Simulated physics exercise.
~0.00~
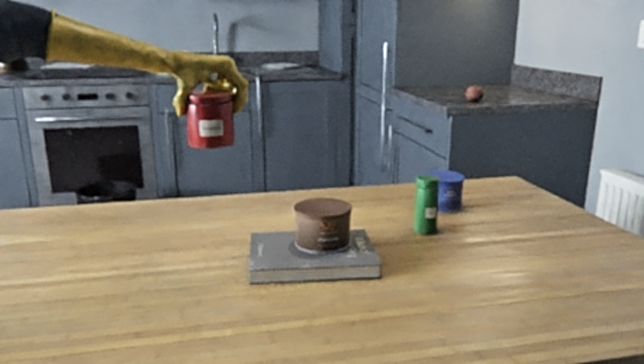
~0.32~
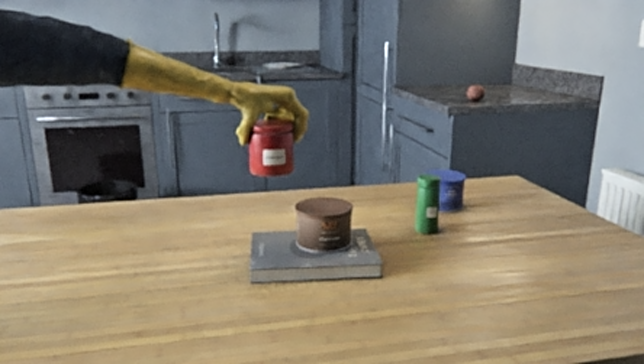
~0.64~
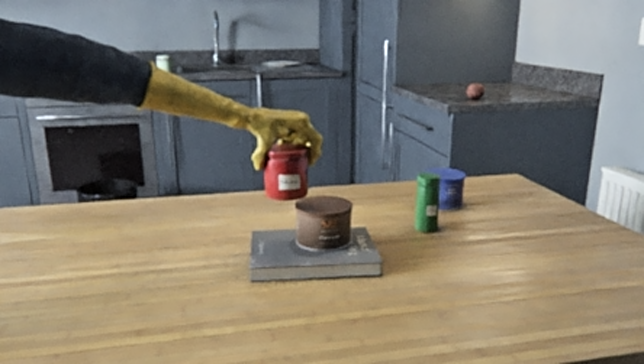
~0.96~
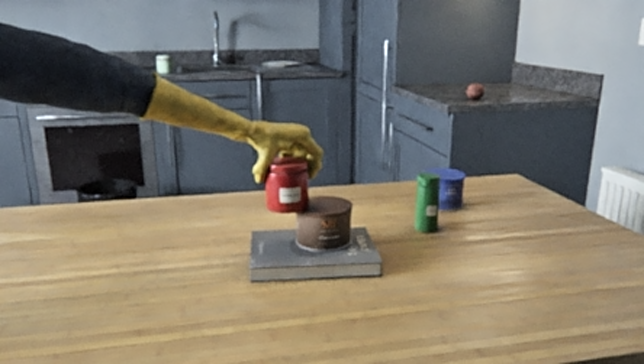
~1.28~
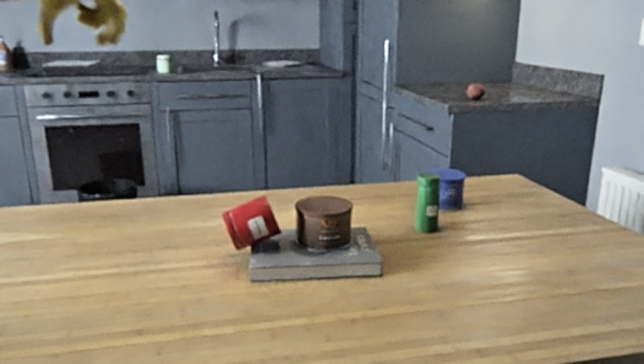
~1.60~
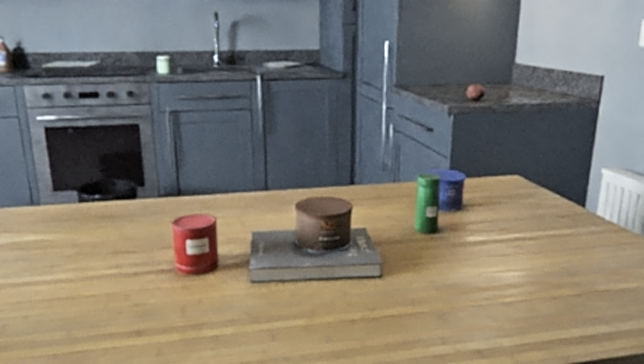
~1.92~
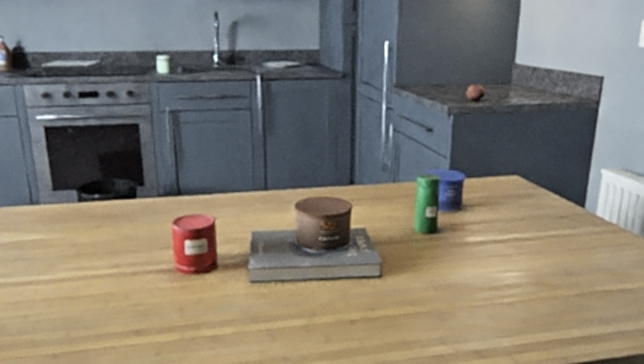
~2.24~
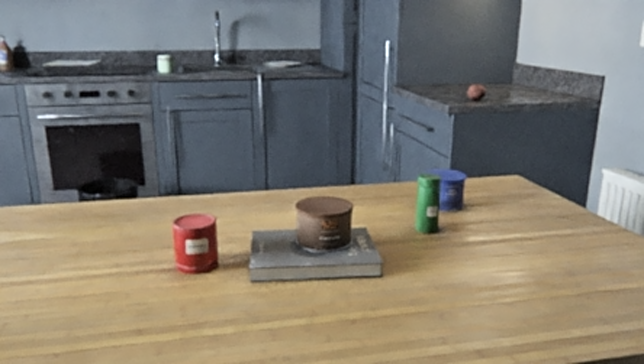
Red jar being set by a yellow-gloved hand against a brown tub on a grey book, tipping off left and landing upright.
